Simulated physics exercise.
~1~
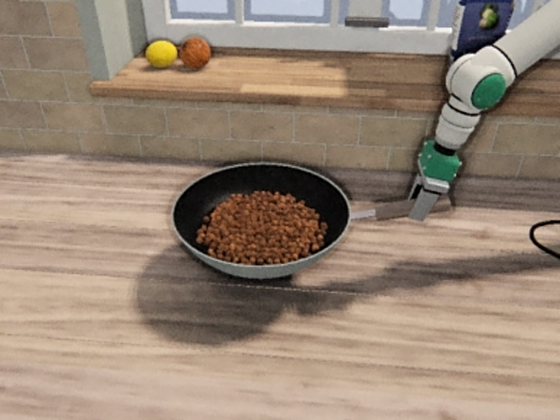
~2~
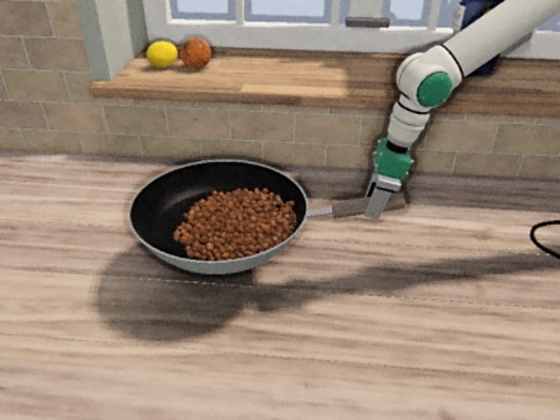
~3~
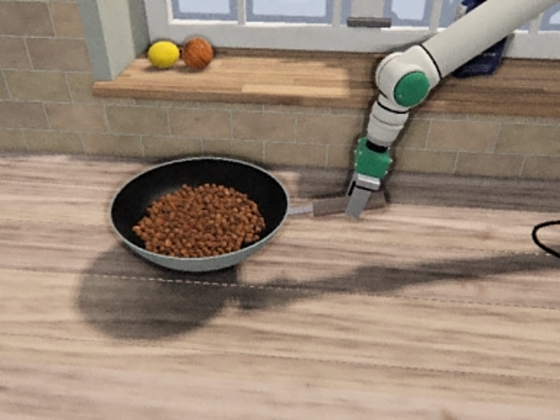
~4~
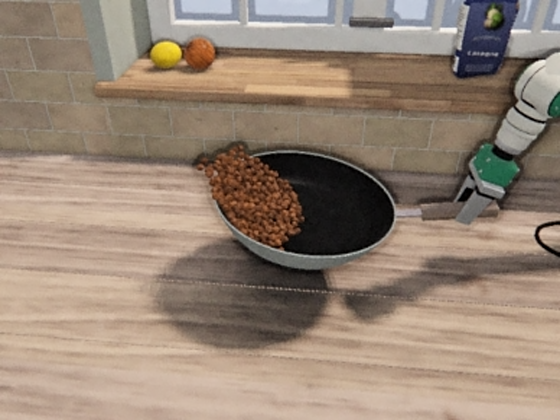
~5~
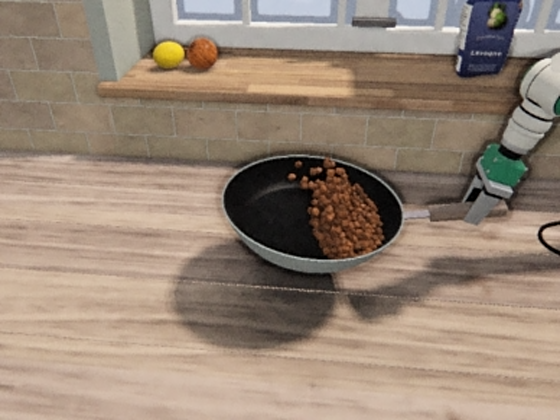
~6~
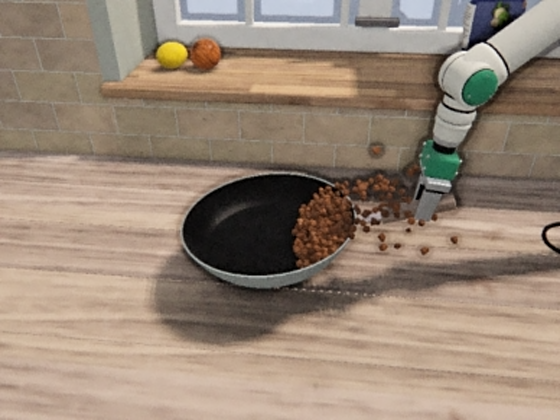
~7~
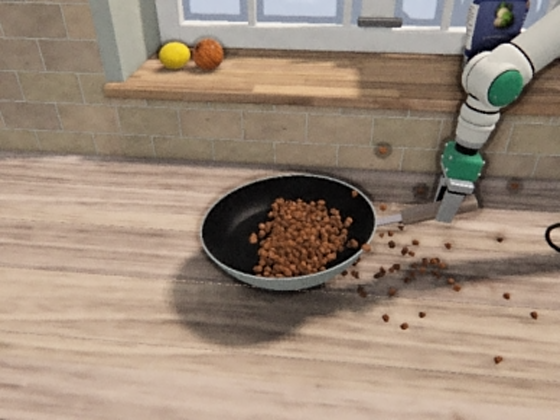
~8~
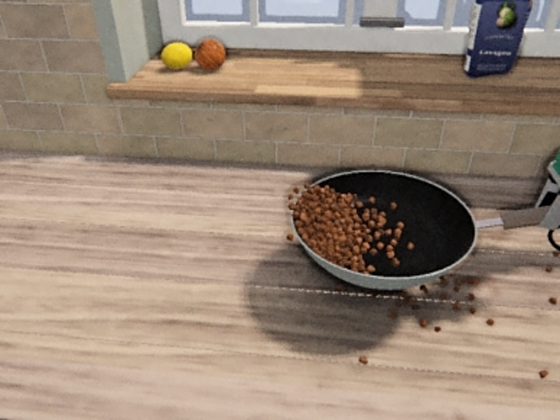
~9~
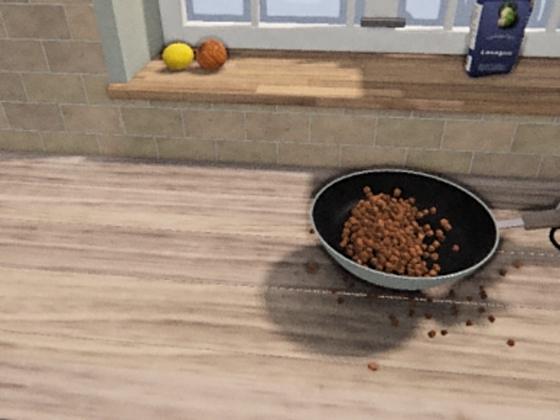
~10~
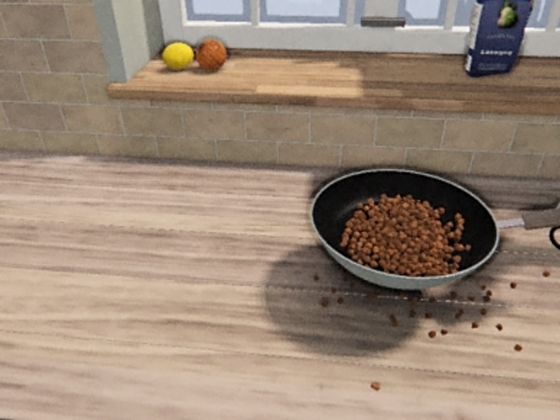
A white and green robot arm grips the handle of a dark frying pan with a pale outer side, holding a heap of brown pellets above a wooden counter. Behind it, a lemon and an orange sit on a wooden windowsill against a brick wall. The arm moves the pan left, then sweeps it right, and the pellets pile against the left rim. They surge across to the handle side as the pan swings back left, and some spill over. After another move right, the pan stops with most pellets inside and some scattered on the counter.
